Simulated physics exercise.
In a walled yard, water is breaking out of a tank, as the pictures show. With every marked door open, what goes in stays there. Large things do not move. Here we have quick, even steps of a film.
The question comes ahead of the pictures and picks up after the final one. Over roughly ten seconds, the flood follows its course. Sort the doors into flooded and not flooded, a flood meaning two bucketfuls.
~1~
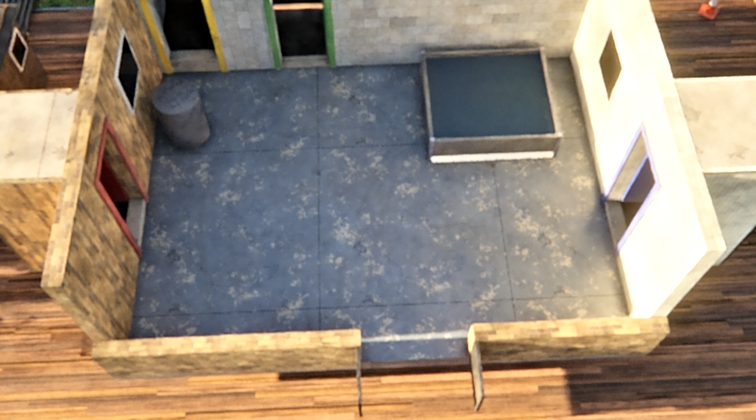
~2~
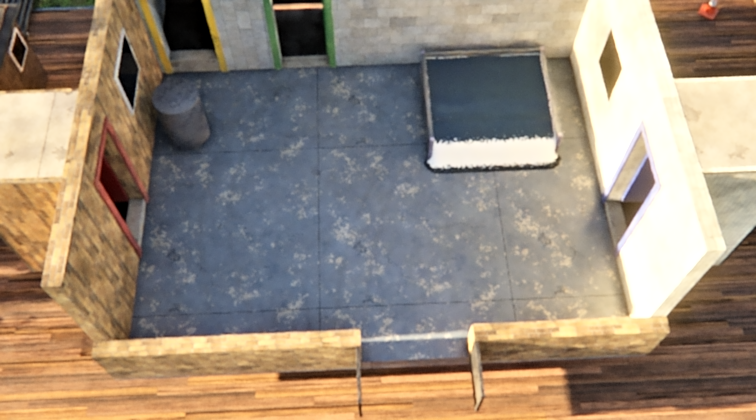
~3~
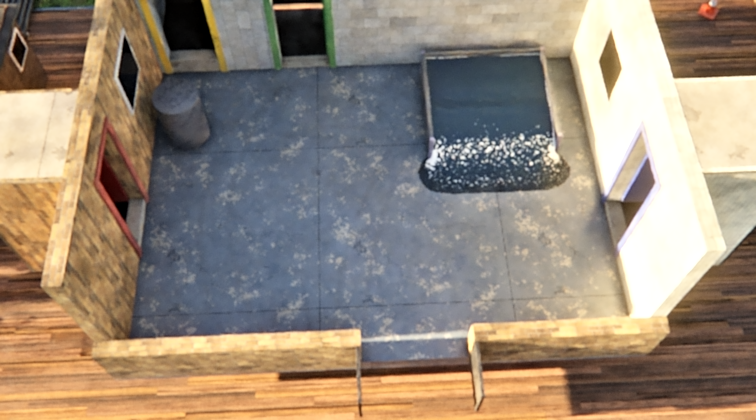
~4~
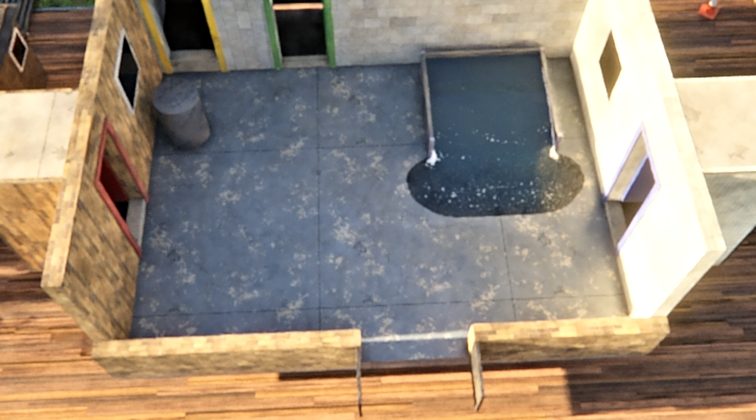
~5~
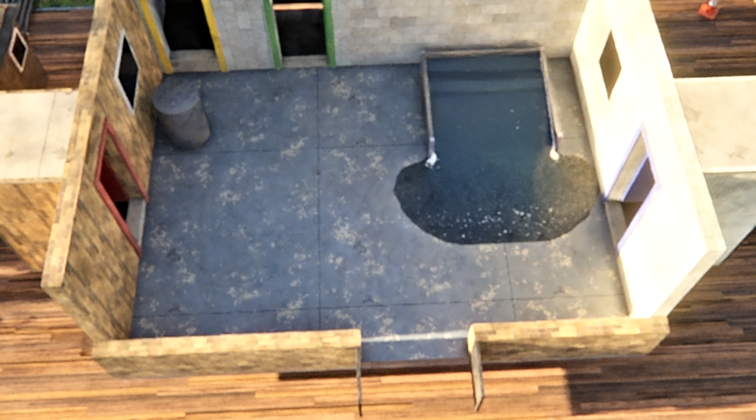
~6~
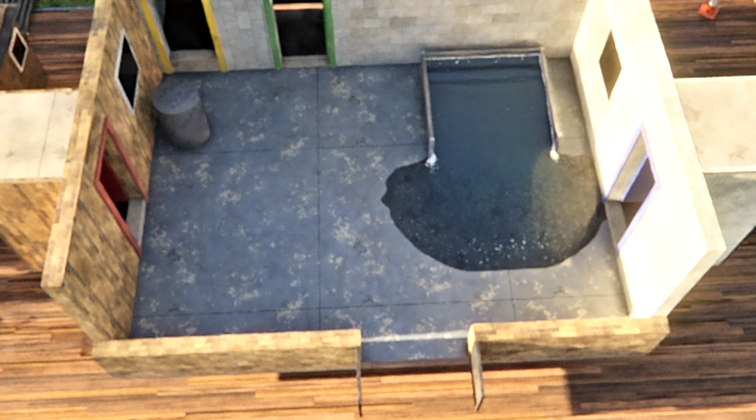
Sorted: Red door - not flooded; green door - not flooded; blue door - not flooded; yellow door - not flooded.
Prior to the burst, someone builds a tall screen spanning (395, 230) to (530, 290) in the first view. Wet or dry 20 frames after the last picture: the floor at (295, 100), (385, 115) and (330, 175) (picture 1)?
Results in order: Bone-dry / bone-dry / swamped.
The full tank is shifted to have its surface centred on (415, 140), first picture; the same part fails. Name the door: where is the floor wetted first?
The one in blue.
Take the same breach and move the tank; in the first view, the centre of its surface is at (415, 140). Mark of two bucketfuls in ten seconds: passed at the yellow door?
Yellow door: Undershoots.
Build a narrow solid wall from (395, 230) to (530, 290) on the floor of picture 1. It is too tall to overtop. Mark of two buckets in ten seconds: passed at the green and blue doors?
Outcome: Green remains below the limit; blue crosses the threshold.
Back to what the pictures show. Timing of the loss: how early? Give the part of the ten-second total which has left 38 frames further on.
Near 85 in a hundred, I reckon.
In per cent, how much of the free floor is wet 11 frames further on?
I make it 35 per cent.
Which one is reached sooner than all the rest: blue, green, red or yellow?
The one in blue.
A moment on, water covers 30 % of the floor; the red door not reached, the green door not reached, the blue door wet at the sill, nothing in, the yellow door not reached.
Next, water covers 35 % of the floor; the red door not reached, the green door not reached, the blue door wet at the sill, nothing in, the yellow door not reached.
Then, water covers 40 % of the floor; the red door not reached, the green door not reached, the blue door wet at the sill, nothing in, the yellow door not reached.
Later, water covers 60 % of the floor; the red door wet at the sill, nothing in, the green door not reached, the blue door under two buckets in, the yellow door not reached.
In the end, water covers 85 % of the floor; the red door wet at the sill, nothing in, the green door not reached, the blue door under two buckets in, the yellow door wet at the sill, nothing in.
